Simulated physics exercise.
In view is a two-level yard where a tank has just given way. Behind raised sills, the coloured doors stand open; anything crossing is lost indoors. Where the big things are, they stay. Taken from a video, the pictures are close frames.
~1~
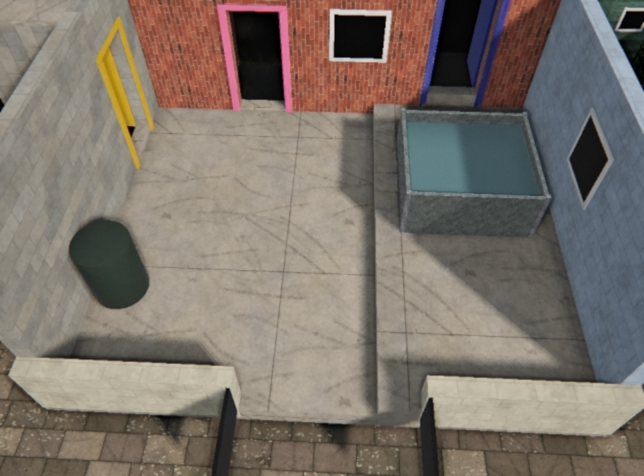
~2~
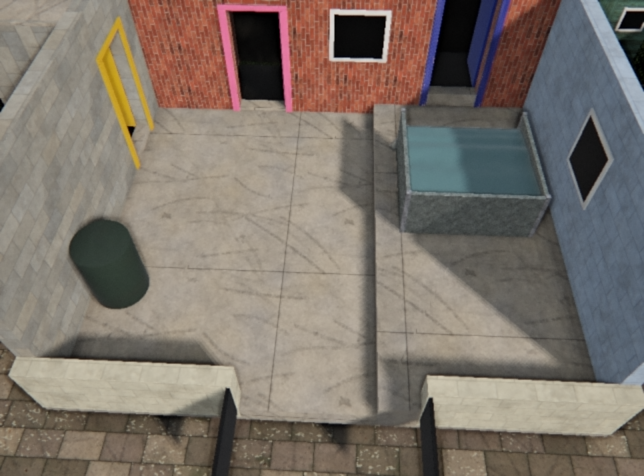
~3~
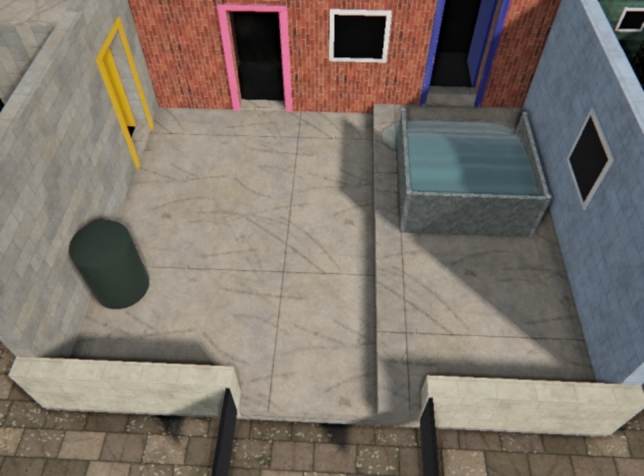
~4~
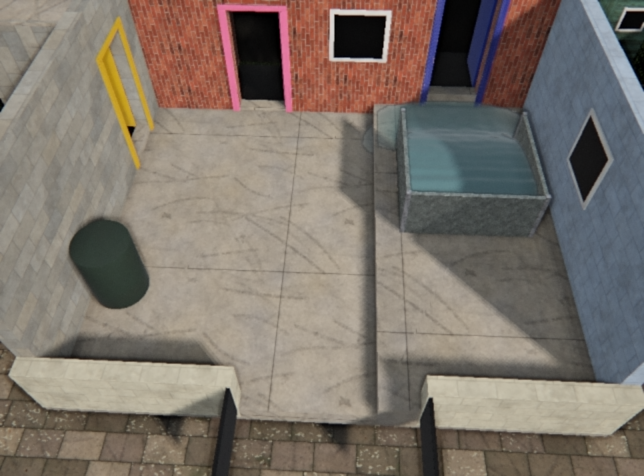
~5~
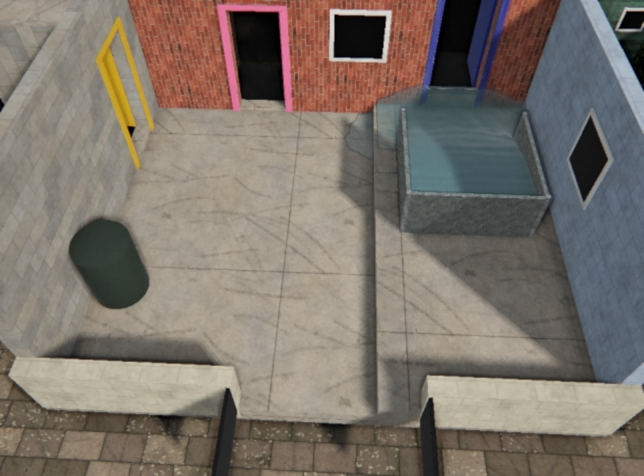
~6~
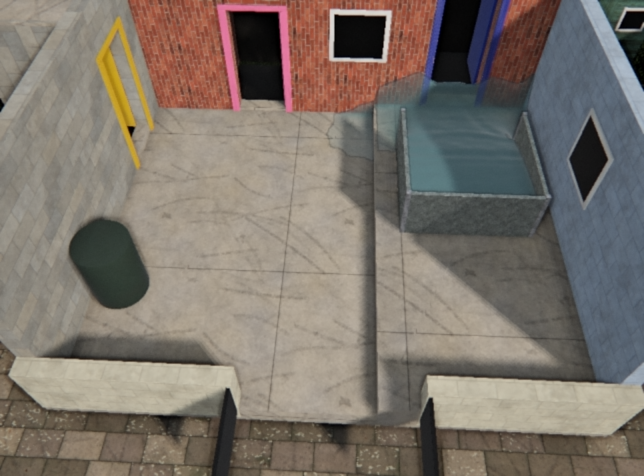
Water sinking in an open stone tank, then pouring out its far side and spreading left across the raised paving.
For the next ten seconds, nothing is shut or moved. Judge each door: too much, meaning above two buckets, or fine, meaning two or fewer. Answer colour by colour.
Blue door: Too much, pink door: Fine, yellow door: Too much.
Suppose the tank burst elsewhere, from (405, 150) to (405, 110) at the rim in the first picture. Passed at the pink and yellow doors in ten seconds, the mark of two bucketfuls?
Result - pink: Clears the line; yellow: Clears the line.
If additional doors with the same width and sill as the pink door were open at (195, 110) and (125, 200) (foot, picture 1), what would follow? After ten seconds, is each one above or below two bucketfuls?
In that order: Floods, floods.
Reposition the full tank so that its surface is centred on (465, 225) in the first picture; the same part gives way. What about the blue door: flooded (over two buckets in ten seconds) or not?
Result for blue: It crosses the threshold.
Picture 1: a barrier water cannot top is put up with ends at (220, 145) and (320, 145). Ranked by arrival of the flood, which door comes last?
The yellow one comes last.
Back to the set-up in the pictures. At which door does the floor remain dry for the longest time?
It's the one in yellow.
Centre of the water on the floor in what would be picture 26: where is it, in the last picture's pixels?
I'd say around (381, 171).
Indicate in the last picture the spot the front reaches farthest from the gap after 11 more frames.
The front should reach about (159, 109).
A moment on, water covers 15 % of the floor; the blue door far over two buckets in, the pink door wet at the sill, nothing in, the yellow door not reached.
Next, water covers 35 % of the floor; the blue door far over two buckets in, the pink door wet at the sill, nothing in, the yellow door wet at the sill, nothing in.
Then, water covers 55 % of the floor; the blue door far over two buckets in, the pink door under two buckets in, the yellow door over two buckets in.
Later, water covers 75 % of the floor; the blue door far over two buckets in, the pink door under two buckets in, the yellow door over two buckets in.
In the end, water covers 90 % of the floor; the blue door far over two buckets in, the pink door under two buckets in, the yellow door over two buckets in.
